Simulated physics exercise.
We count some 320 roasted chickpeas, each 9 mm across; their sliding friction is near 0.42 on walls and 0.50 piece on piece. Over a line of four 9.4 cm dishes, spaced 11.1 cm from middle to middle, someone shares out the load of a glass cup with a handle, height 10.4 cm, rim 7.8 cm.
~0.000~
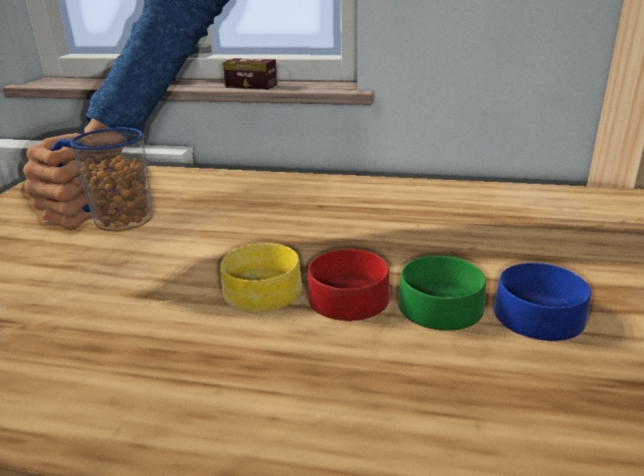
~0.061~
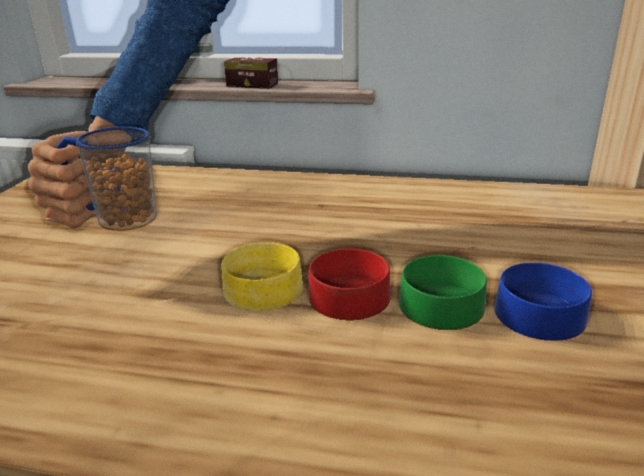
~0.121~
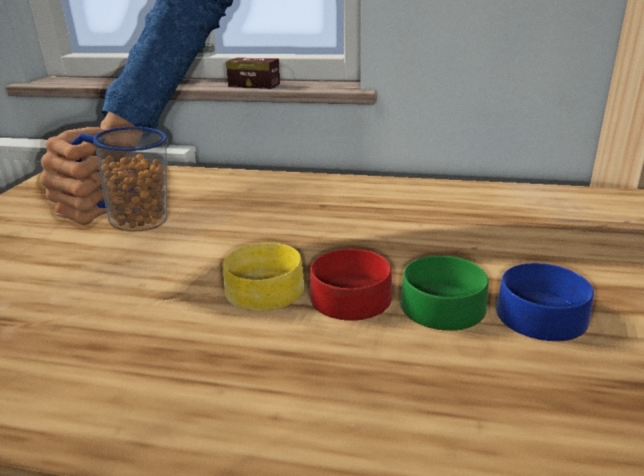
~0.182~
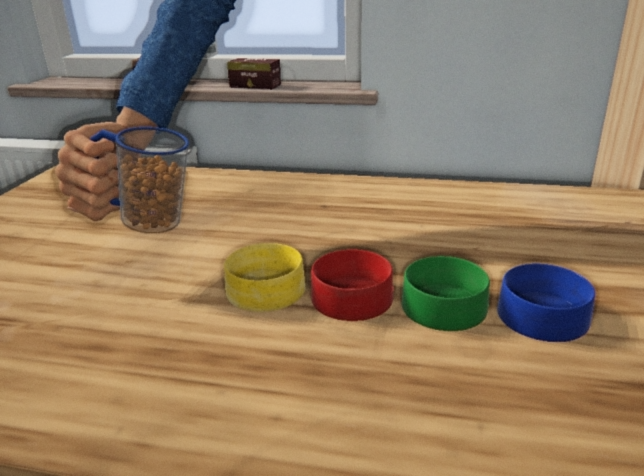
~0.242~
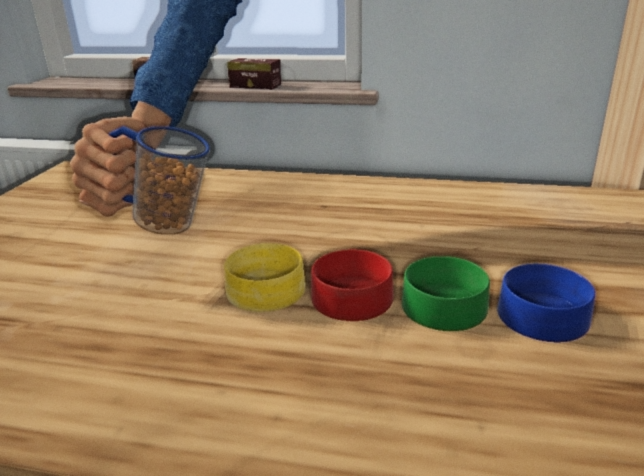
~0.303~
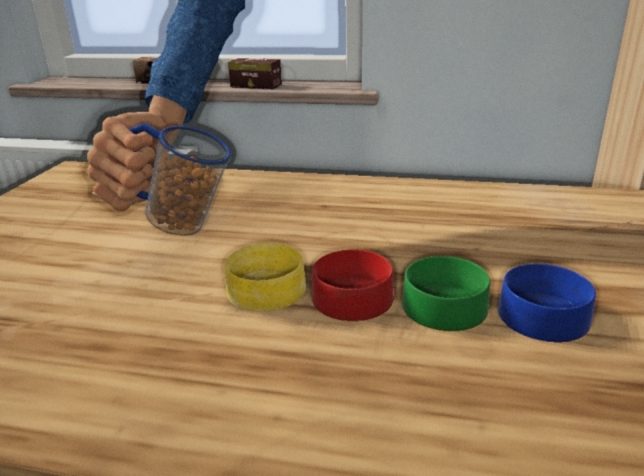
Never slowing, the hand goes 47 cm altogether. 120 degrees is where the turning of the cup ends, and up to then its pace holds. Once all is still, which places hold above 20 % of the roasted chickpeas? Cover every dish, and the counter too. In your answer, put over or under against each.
Red - under; blue - over; green - under; yellow - under; counter - over.
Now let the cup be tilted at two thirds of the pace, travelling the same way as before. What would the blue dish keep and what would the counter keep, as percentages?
Shares - blue: 80, counter: 20.
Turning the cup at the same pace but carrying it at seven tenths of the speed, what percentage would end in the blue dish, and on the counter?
Shares - blue 10, counter 20.
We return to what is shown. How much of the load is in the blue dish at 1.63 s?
Share at that time: Approx. 65 per cent.
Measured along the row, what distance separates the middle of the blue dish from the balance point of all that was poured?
4 cm or so, rightwards.
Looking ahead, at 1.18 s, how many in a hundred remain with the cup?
90 %.
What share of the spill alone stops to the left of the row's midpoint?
About 0 percent.
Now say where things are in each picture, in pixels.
In the first picture, cup at (116, 180), tilt 0 degrees, lip at (138, 139), moved 0.0 cm; middle of the pieces at (119, 190); yellow dish at (260, 262); red dish at (349, 269); green dish at (443, 276); blue dish at (544, 284).
In the second picture, cup at (121, 179), tilt 2 degrees, lip at (144, 140), moved 0.5 cm; middle of the pieces at (124, 189).
In the third picture, cup at (135, 180), tilt 6 degrees, lip at (162, 143), moved 2.1 cm; middle of the pieces at (136, 190).
In the fourth picture, cup at (152, 181), tilt 12 degrees, lip at (184, 148), moved 4.2 cm; middle of the pieces at (153, 191).
In the fifth picture, cup at (168, 182), tilt 18 degrees, lip at (205, 154), moved 6.3 cm; middle of the pieces at (168, 192).
In the sixth picture, cup at (185, 183), tilt 24 degrees, lip at (227, 159), moved 8.5 cm; middle of the pieces at (183, 193); yellow dish at (264, 261); red dish at (353, 269); green dish at (447, 277); blue dish at (549, 285). The cup turns about 95 degrees a second and travels 35 cm a second.
After 0.83 s, tilt 75 degrees; cup holds 100 %.
After 1.18 s, tilt 109 degrees; cup holds 90 %, green 5 %.
After 1.63 s, tilt 120 degrees; cup holds 0 %, blue 65 %, green 5 %.
At rest (2.3 s), red 0 %, blue 65 %, green 5 %, yellow 0 %, counter 35 %.
